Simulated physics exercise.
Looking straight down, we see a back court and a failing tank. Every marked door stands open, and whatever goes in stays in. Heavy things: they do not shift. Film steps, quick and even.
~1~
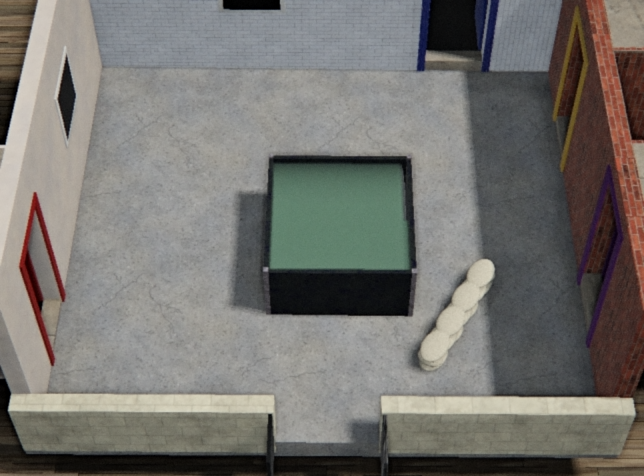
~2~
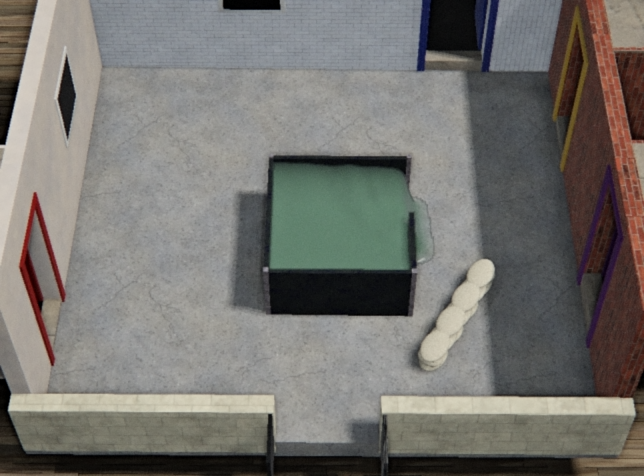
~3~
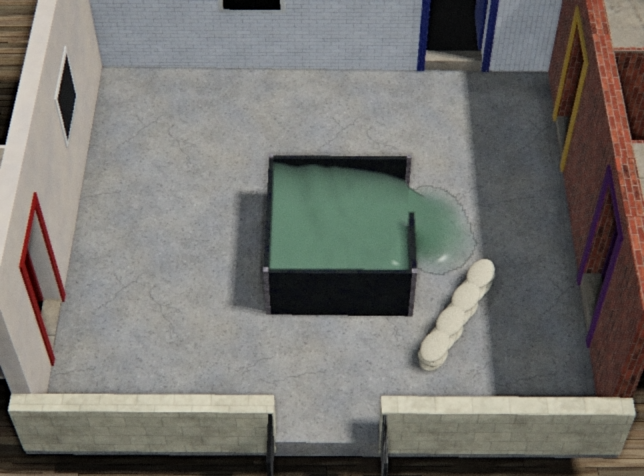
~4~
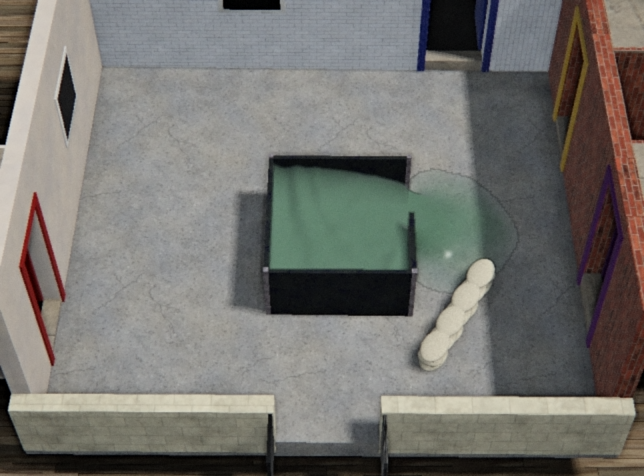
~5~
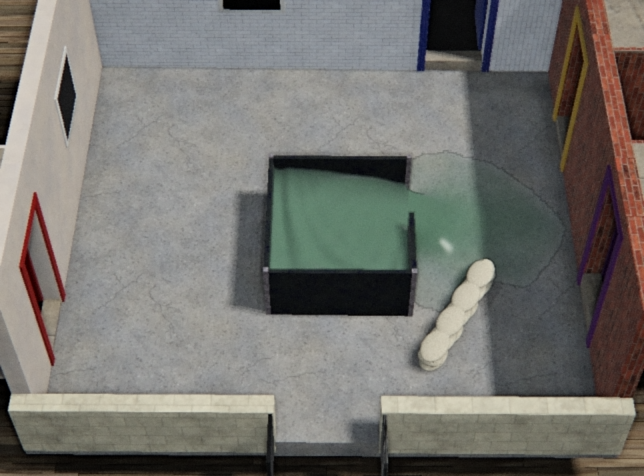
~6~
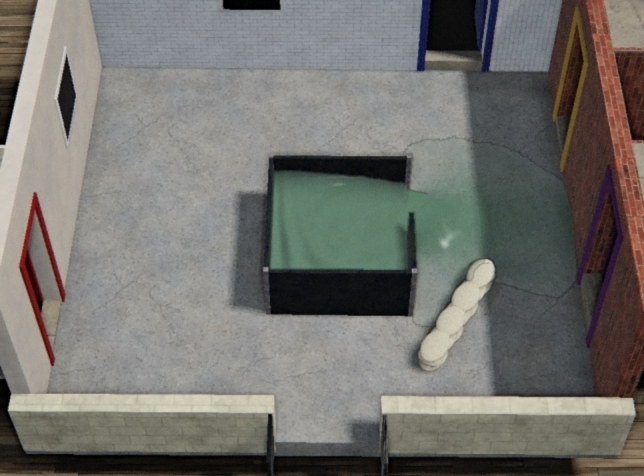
Green water poured through a gap in the right side of a dark, square tank and fanned out across the grey floor, passing above a slanted row of pale, rounded blocks toward the brick wall.
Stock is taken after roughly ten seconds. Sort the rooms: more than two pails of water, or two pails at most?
Yellow door - more than two pails; purple door - two pails at most; blue door - two pails at most; red door - two pails at most.
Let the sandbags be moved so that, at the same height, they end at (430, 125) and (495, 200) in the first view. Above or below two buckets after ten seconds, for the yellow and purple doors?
The yellow one comes in below, while the purple one comes in below.
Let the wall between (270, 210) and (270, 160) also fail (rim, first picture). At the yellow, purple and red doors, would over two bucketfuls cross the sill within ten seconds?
Yellow door stays within the limit, purple door stays within the limit, red door exceeds the limit.
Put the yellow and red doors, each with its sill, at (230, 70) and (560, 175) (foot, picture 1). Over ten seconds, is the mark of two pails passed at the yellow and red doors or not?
Door by door: Yellow is spared, red is swamped.
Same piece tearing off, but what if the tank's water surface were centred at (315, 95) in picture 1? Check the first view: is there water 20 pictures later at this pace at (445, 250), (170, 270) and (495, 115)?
Check in sequence: Soaked through, still parched, soaked through.
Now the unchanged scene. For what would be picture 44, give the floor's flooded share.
It works out to about 90 in a hundred.
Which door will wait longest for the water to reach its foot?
Looks like the red door.
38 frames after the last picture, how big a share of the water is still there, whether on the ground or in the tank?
Roughly 96 percent.
A moment on, water covers 20 % of the floor; the yellow door under two buckets in, the purple door wet at the sill, nothing in, the blue door not reached, the red door not reached.
Next, water covers 25 % of the floor; the yellow door over two buckets in, the purple door under two buckets in, the blue door wet at the sill, nothing in, the red door not reached.
Then, water covers 50 % of the floor; the yellow door far over two buckets in, the purple door under two buckets in, the blue door wet at the sill, nothing in, the red door not reached.
Later, water covers 90 % of the floor; the yellow door far over two buckets in, the purple door under two buckets in, the blue door wet at the sill, nothing in, the red door wet at the sill, nothing in.
In the end, water covers 95 % of the floor; the yellow door far over two buckets in, the purple door under two buckets in, the blue door wet at the sill, nothing in, the red door under two buckets in.
